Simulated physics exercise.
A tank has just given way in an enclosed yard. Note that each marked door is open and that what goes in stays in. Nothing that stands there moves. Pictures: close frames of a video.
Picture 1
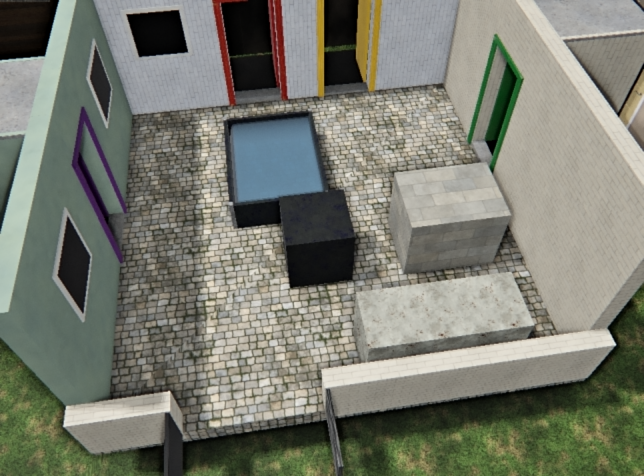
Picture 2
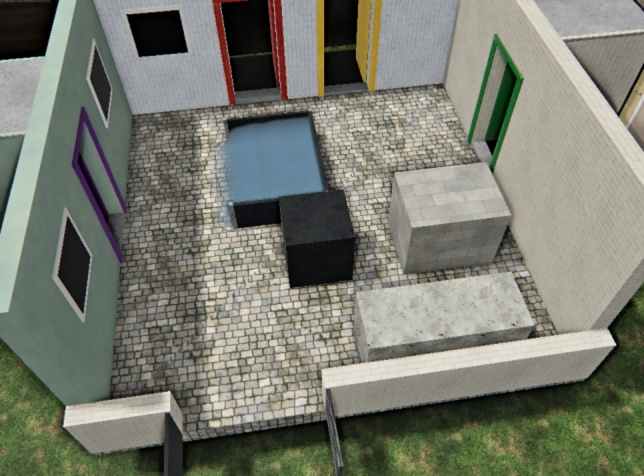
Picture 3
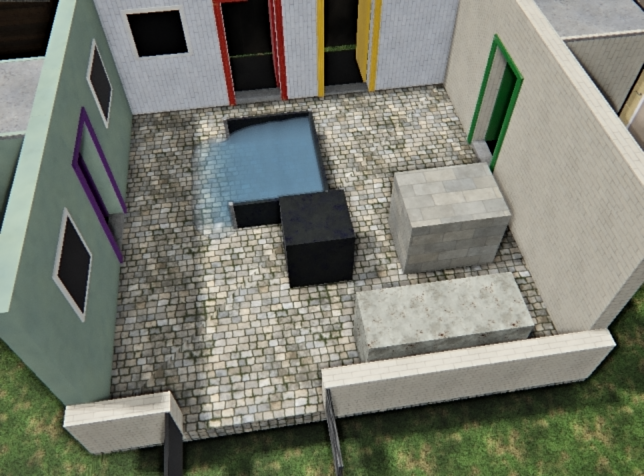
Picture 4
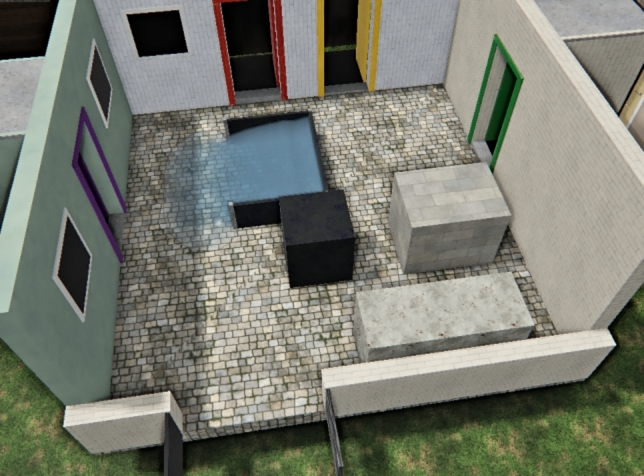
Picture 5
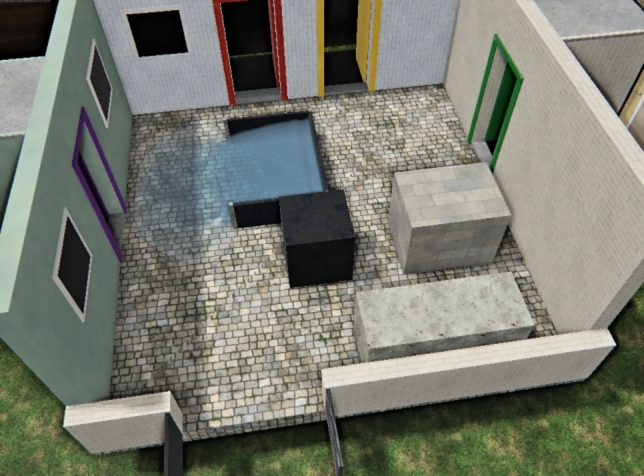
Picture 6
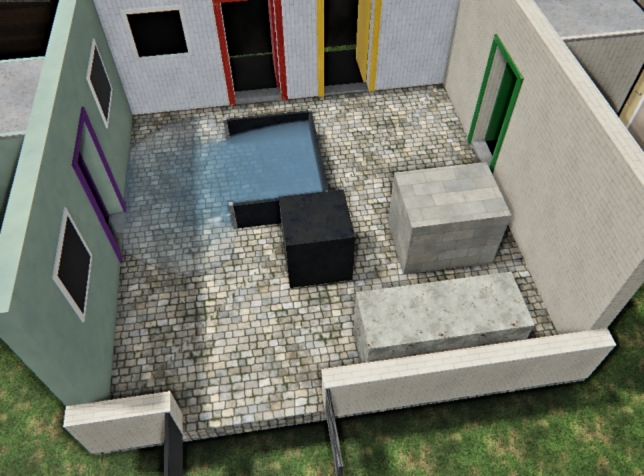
Water in a dark-walled tank sits level in a cobbled, walled yard, then pours out through the tank's open left side. It spreads leftward over the stones in a thinning, widening sheet toward the wall with the purple-framed doorway, while the dark and grey blocks stay still.
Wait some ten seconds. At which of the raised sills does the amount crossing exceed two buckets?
One by one: Yellow door: Limit not exceeded. Red door: Limit not exceeded. Purple door: Limit exceeded. Green door: Limit not exceeded.
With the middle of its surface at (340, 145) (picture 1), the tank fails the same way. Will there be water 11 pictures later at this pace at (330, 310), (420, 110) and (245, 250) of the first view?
Taking the three spots in that order, I'd say spared, then spared, then drenched.
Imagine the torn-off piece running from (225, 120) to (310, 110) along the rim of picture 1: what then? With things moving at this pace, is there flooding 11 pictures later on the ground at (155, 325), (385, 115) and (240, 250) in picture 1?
Sequence: Spared / wetted / spared.
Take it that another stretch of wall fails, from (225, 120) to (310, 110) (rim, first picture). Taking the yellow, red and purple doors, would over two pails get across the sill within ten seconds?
Lab note - yellow door: Above the mark; red door: Above the mark; purple door: Short of the mark.
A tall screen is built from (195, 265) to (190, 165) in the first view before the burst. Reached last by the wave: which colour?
I say the green door.
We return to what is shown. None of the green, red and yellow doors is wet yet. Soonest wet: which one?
The red door is the one.
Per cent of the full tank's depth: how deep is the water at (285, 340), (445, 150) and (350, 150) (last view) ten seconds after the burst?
Readings in sequence: 8, 6, 2 percent.
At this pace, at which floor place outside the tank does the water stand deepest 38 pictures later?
My finger goes to (436, 89).
A moment on, water covers 20 % of the floor; the yellow door not reached, the red door not reached, the purple door over two buckets in, the green door not reached.
Next, water covers 20 % of the floor; the yellow door not reached, the red door not reached, the purple door far over two buckets in, the green door not reached.
Then, water covers 40 % of the floor; the yellow door wet at the sill, nothing in, the red door wet at the sill, nothing in, the purple door far over two buckets in, the green door not reached.
Later, water covers 60 % of the floor; the yellow door wet at the sill, nothing in, the red door wet at the sill, nothing in, the purple door far over two buckets in, the green door wet at the sill, nothing in.
In the end, water covers 85 % of the floor; the yellow door wet at the sill, nothing in, the red door wet at the sill, nothing in, the purple door far over two buckets in, the green door wet at the sill, nothing in.
